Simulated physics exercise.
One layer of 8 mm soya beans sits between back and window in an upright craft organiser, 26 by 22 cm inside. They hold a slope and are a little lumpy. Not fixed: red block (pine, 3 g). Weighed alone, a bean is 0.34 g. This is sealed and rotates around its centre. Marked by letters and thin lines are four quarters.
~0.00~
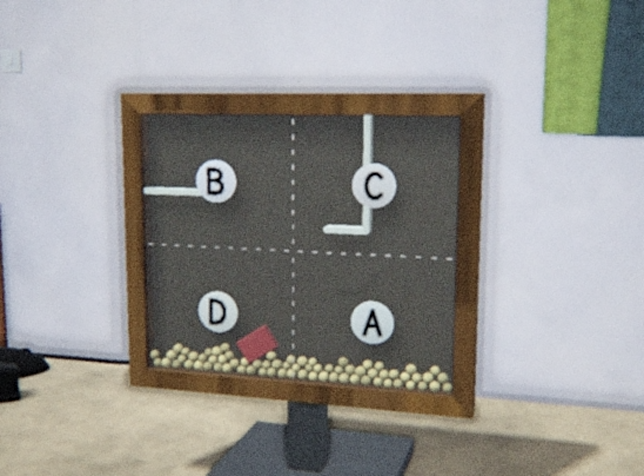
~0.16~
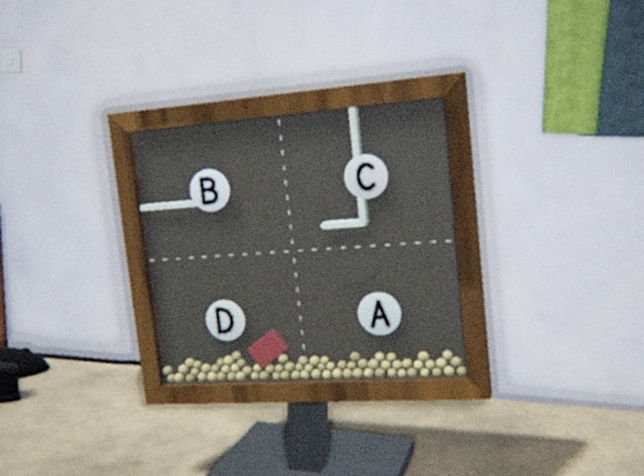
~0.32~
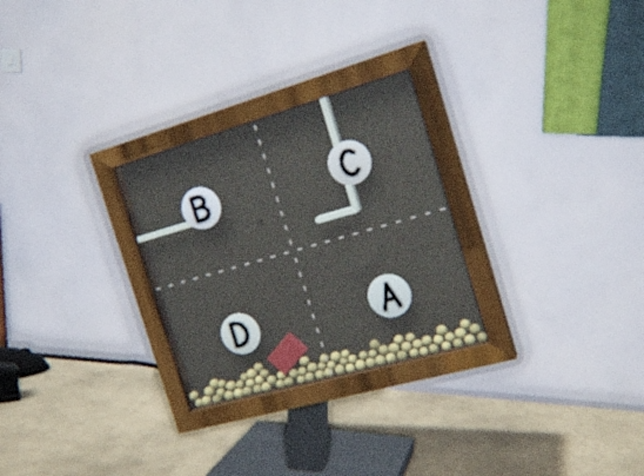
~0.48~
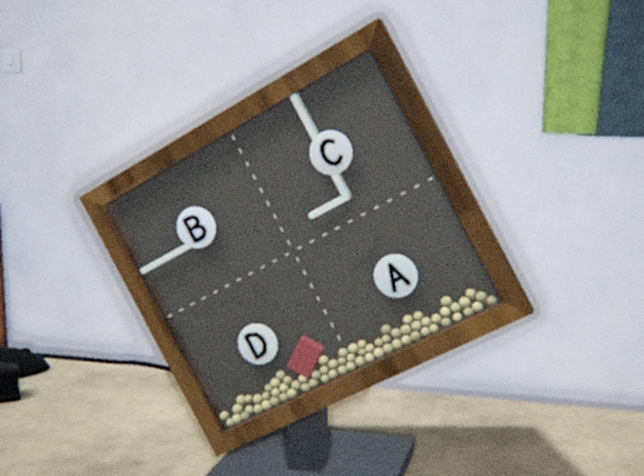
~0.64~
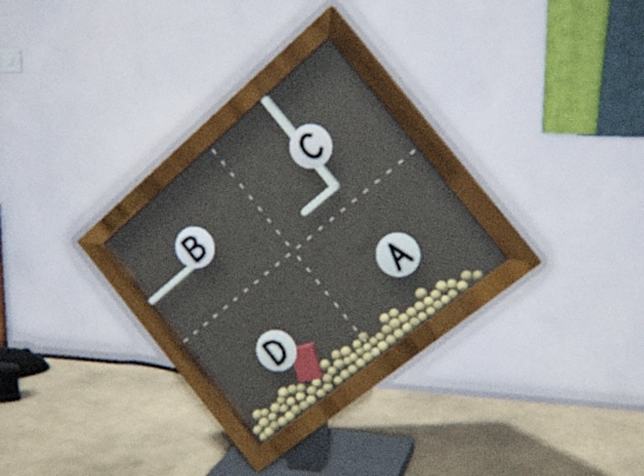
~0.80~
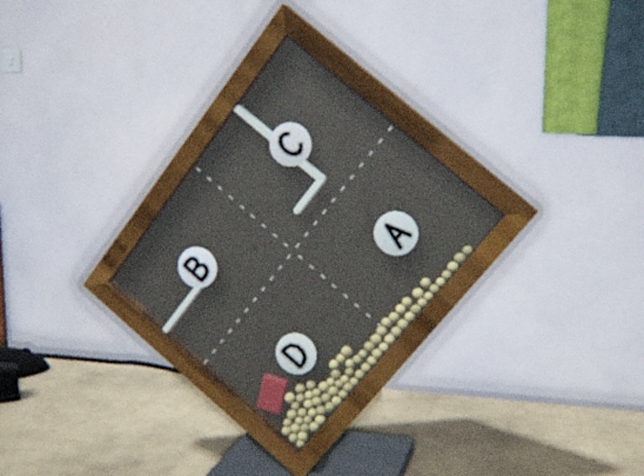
At the start, a wood-framed panel marked A, B, C and D stands level, with pale beads and a red block along its bottom. It turns steadily anticlockwise, the beads at first keeping along that edge, then the block slides to the lowest corner as beads bunch beside it.
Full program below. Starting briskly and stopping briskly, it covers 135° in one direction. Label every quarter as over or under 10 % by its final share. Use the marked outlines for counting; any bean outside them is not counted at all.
A under, B over, C under, D over 10 %.
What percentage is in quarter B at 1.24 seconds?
0 percent.
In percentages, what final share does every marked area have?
At the end, quarter A has 0 percent, quarter B has 45 percent, quarter C has 0 percent and quarter D has 55 percent.
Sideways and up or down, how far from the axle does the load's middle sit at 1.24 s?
Right by about 8 cm and below by about 7 cm.
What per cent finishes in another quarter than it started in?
I'd say something like 60 percent.
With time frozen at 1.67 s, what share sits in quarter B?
Reading: Around 20 per cent of the load.
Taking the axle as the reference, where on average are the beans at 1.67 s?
Offset: Approx. 9 cm right, 8 cm below.
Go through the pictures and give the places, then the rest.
Level; about 70 beans; load centre (295, 368); top bean (225, 348); red block (257, 344) tilted 34°; A (372, 323), B (216, 181), C (374, 186), D (218, 312), in the first frame.
Turned 6° anticlockwise; load centre (308, 369); top bean (448, 356), in the second frame.
Turned 18° anticlockwise; load centre (330, 366); top bean (465, 325); wall ends (209, 219), (320, 220), in the third frame.
Turned 29° anticlockwise; load centre (349, 360); top bean (471, 294); red block (306, 357) tilted 64°, in the fourth frame.
Turned 40° anticlockwise; load centre (353, 360); top bean (478, 276), in the fifth frame.
Turned 52° anticlockwise; load centre (353, 367); top bean (468, 251); red block (273, 394) tilted 78°; A (396, 233), B (198, 267), C (290, 145), D (296, 354), in the sixth frame.
By 1.24 s, it stands 83° anticlockwise; the beans' middle is 8 cm right of and 7 cm below the centre; A 15 %, D 85 %.
By 1.67 s, it stands 114° anticlockwise; the beans' middle is 9 cm right of and 8 cm below the centre; B 20 %, D 80 %.
By 2.04 s, it stands 135° anticlockwise; the beans' middle is 10 cm right of and 6 cm below the centre; B 35 %, D 65 %.
At rest by 3.1 s, it stands 135° anticlockwise; A 0 %, B 45 %, C 0 %, D 55 %.
